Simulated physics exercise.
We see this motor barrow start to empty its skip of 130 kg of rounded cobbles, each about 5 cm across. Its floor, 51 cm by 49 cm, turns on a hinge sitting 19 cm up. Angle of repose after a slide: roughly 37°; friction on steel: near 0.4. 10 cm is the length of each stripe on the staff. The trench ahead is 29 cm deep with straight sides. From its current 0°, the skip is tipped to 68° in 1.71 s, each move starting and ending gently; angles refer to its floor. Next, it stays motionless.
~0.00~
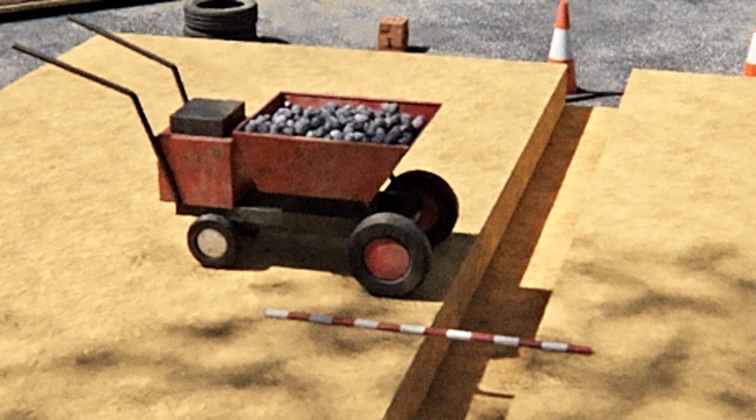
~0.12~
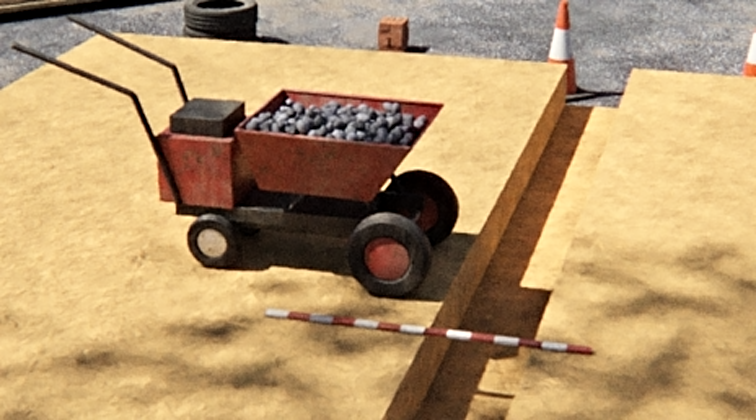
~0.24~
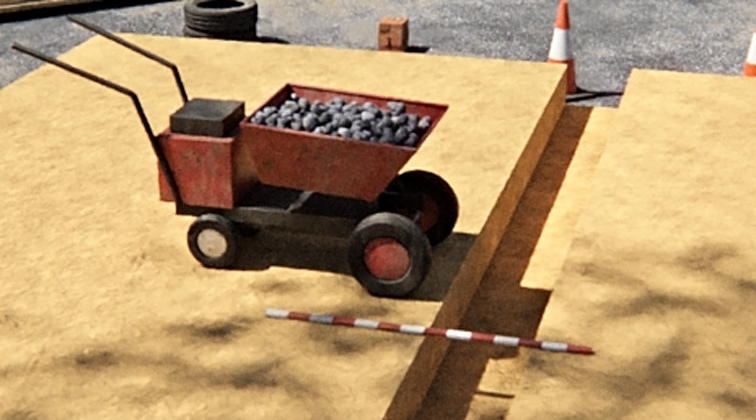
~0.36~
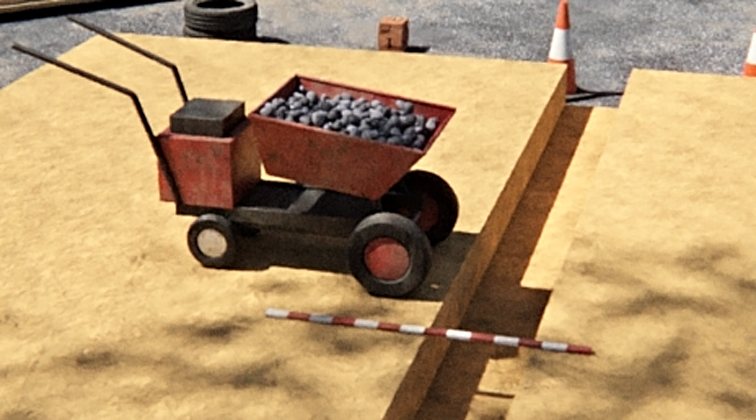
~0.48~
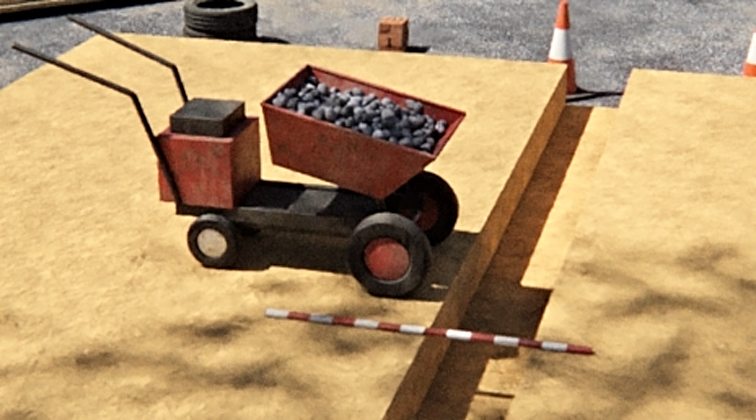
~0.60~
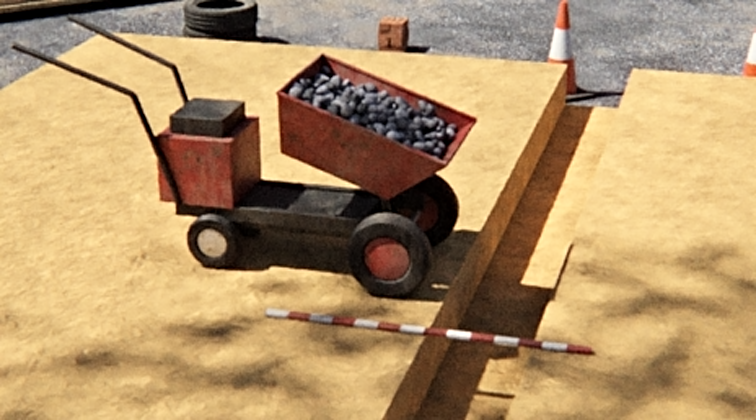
The footage shows a red motor barrow loaded with dark rounded stones standing on sandy ground beside a straight-sided trench, as its skip gradually tilts toward the right, the rear edge rising while the wheels stay in place.
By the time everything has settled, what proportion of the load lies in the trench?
About 61 percent of the load.
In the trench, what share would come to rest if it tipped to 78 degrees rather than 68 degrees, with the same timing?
Roughly 50 per cent would end in the trench.
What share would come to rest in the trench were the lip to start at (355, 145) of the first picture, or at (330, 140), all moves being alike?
First spot about 100, second spot about 100 per cent.
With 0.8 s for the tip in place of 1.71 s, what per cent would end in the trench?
It would come to roughly 45 per cent.
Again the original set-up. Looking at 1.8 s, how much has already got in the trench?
About 15 per cent by then.
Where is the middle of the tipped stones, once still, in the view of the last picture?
Centre estimate: Around (543, 318).
After 1.3 s the floor is at 57°; 99 % in the skip, 1 % in the trench; the foremost stones are at (521, 213).
After 1.8 s the floor is at 68°; 59 % in the skip, 17 % in the trench, 25 % past the trench; the foremost stones are at (650, 293).
After 2.2 s the floor is at 68°; 34 % in the skip, 28 % in the trench, 38 % past the trench; the foremost stones are at (729, 317).
After 4.1 s the floor is at 68°; 0 % in the skip, 61 % in the trench, 39 % past the trench; the foremost stones are past the picture's edge.
